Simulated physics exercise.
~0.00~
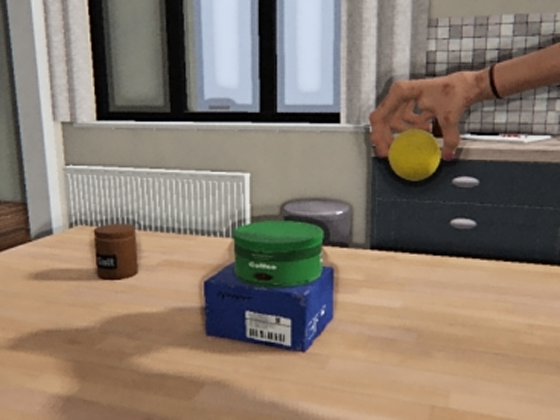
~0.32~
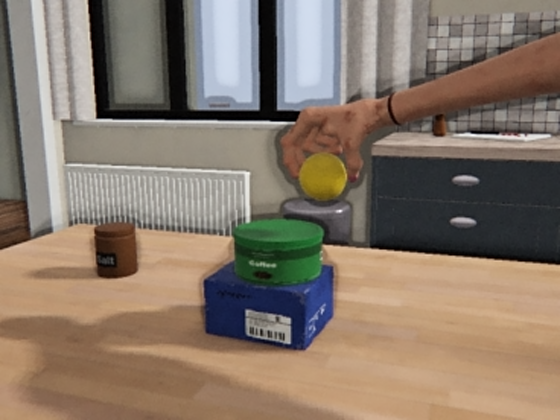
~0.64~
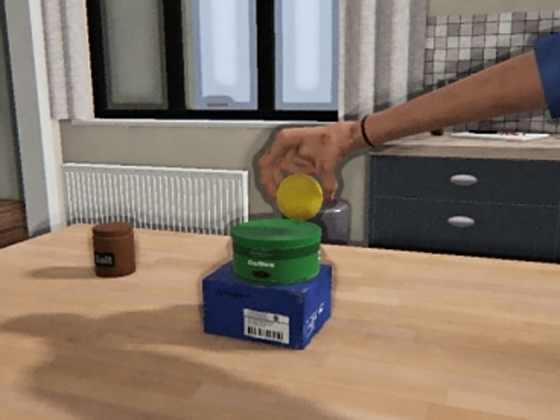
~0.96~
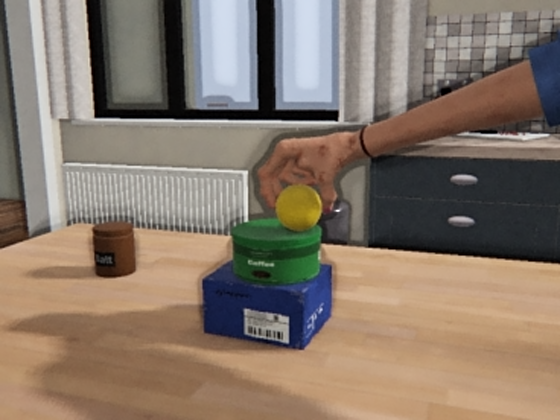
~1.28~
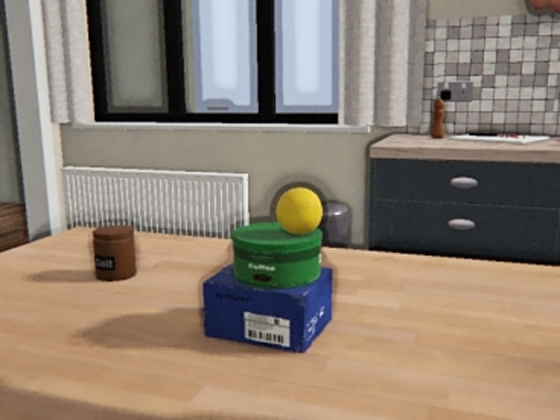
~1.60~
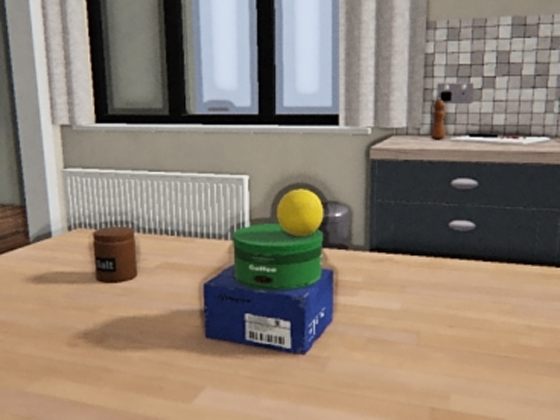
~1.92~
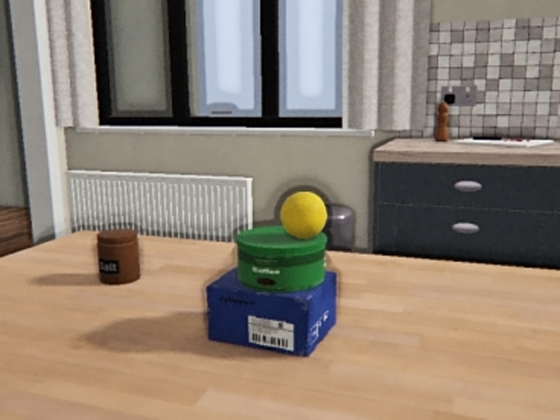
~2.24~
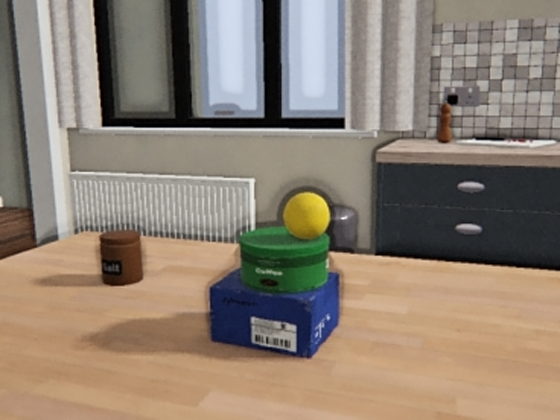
The video shows a hand carrying a yellow lemon leftward over a green tub stacked on a blue box, with a brown jar nearby on a wooden table. The hand lowers the lemon onto the tub, lets go and withdraws, and the pile stays balanced.
